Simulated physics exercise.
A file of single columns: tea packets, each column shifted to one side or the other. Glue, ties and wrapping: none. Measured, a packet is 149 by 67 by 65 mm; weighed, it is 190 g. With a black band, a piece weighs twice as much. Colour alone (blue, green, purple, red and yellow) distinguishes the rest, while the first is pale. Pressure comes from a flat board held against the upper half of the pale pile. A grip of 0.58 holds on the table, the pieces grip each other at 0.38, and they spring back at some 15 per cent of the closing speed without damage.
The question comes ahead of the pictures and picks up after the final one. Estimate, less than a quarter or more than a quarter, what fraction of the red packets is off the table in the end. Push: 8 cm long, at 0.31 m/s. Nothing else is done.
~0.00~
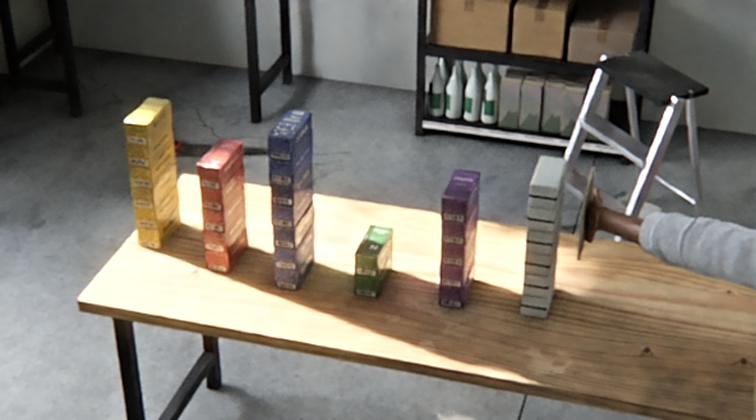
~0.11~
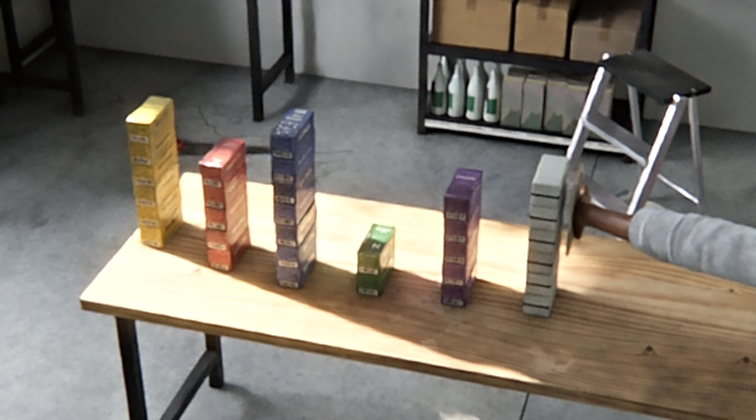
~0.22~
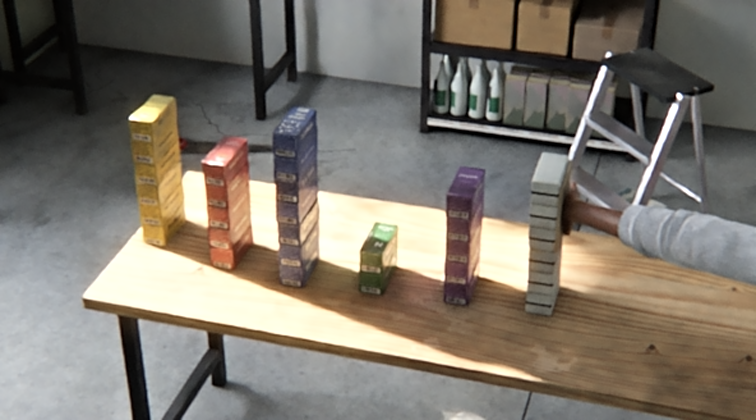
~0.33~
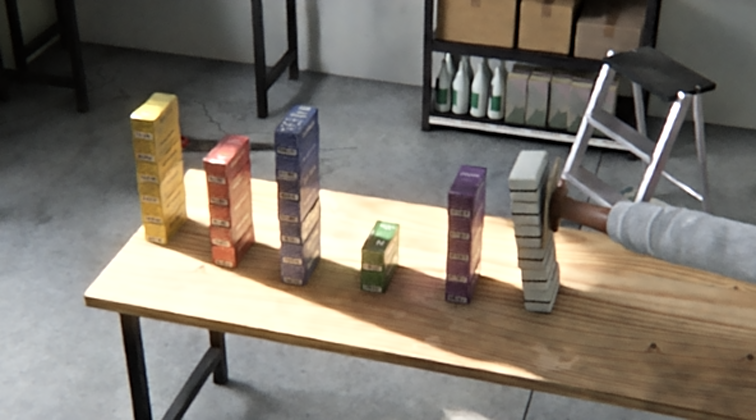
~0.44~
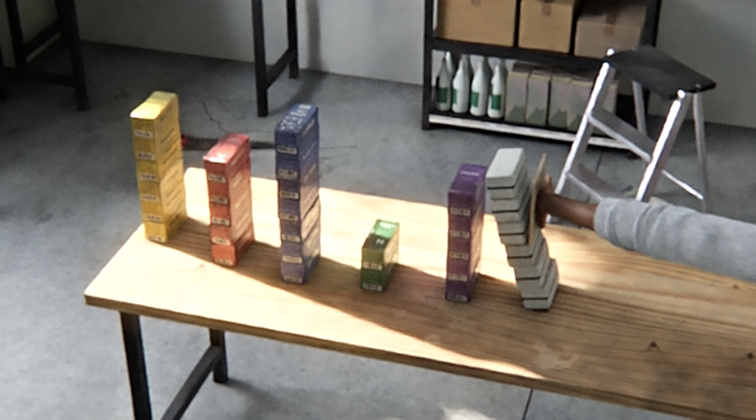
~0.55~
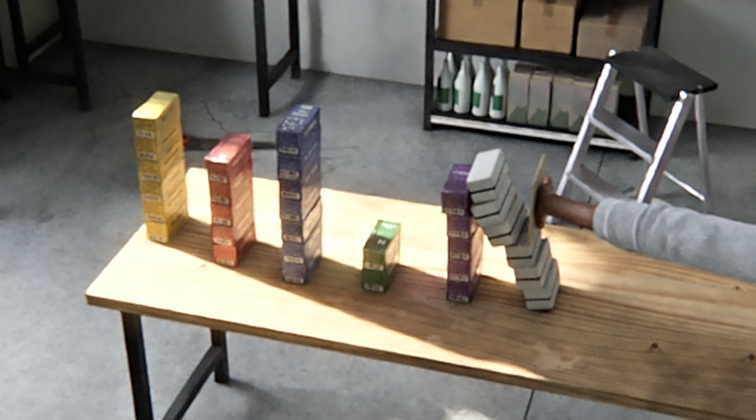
The fraction off the table in the end is under a quarter.
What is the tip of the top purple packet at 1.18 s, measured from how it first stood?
Around 60° from its start.
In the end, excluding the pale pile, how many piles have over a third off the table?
0.
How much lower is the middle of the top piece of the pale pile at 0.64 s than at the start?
Some 4 centimetres.
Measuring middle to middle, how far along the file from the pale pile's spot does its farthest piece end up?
Roughly 34 centimetres.
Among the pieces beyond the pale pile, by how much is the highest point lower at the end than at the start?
Roughly 0 centimetres.
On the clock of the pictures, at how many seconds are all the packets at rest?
Roughly 2.0 s.
Around 0.64 s, 3 of the pale pile down; none of the 5 red packets off the table (0 of 25 in all colours); top red packet unmoved; top purple packet tipped 11°.
Around 0.76 s, 3 of the pale pile down; none of the 5 red packets off the table (0 of 25 in all colours); top red packet unmoved; top purple packet tipped 33°, 39 mm lower.
Around 0.90 s, 3 of the pale pile down; none of the 5 red packets off the table (0 of 25 in all colours); top red packet unmoved; top purple packet on its side.
Around 1.18 s, 3 of the pale pile down; none of the 5 red packets off the table (0 of 25 in all colours); top red packet unmoved; top green packet on its side.
Finally (2.0 s), 5 of the pale pile down; none of the 5 red packets off the table (0 of 25 in all colours); top red packet unmoved; top green packet on its side. That is 0 per cent. Seen by the last camera, middles, top red packet near (229, 158), top green packet near (350, 260).
